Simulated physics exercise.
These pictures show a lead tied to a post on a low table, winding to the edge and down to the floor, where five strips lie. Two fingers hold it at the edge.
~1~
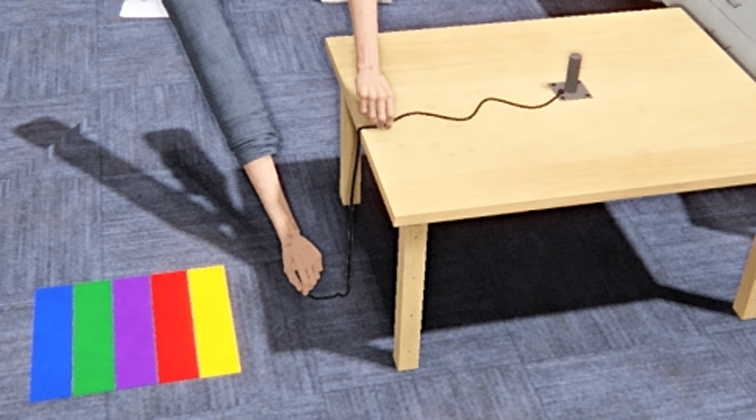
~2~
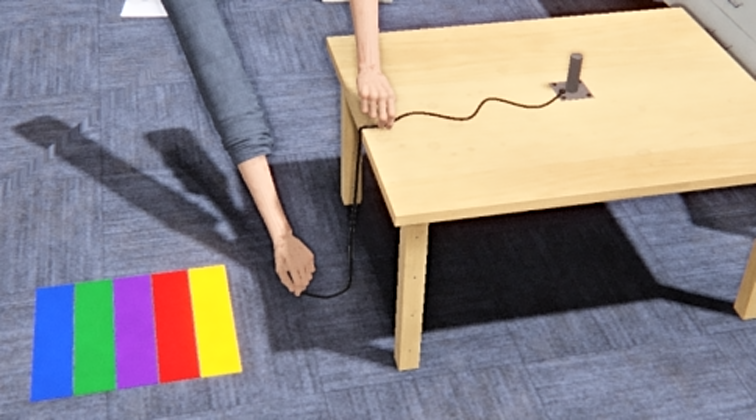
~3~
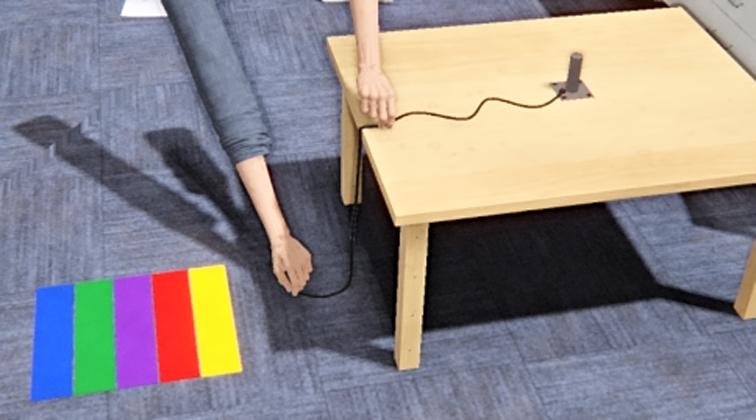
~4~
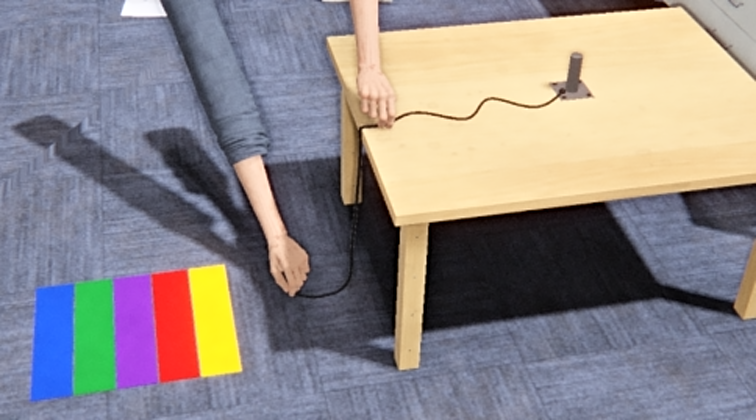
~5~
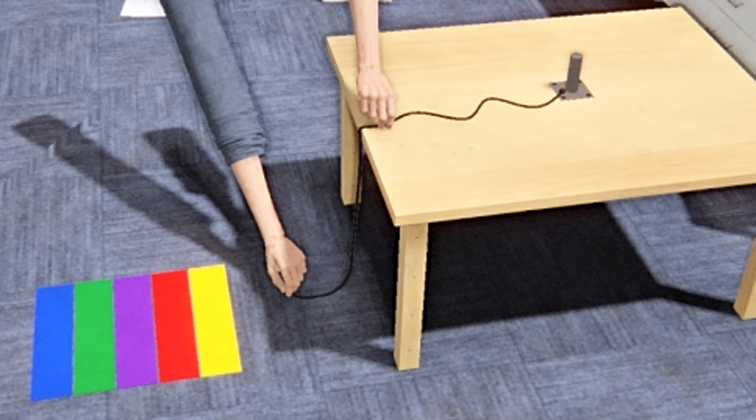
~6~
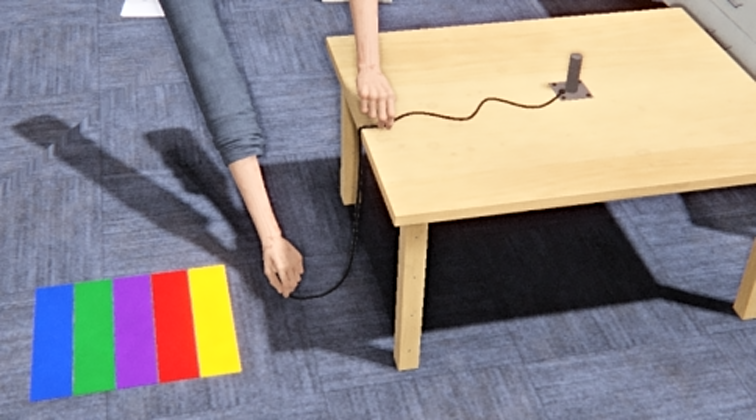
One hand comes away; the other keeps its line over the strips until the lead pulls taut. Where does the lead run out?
The purple one.
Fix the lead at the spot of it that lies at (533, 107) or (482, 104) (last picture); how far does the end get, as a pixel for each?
Near (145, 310) and (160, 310).
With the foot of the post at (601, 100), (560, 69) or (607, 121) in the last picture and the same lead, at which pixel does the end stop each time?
The places are (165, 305), (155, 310) and (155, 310).
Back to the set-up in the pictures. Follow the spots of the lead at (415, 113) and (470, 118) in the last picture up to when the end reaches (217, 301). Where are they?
Near (384, 120) and (437, 110).
Soon after, end near (217, 301); over yellow.
Then, end near (165, 307); over red.
At full stretch, end near (135, 311); over purple. It halts on the purple strip.
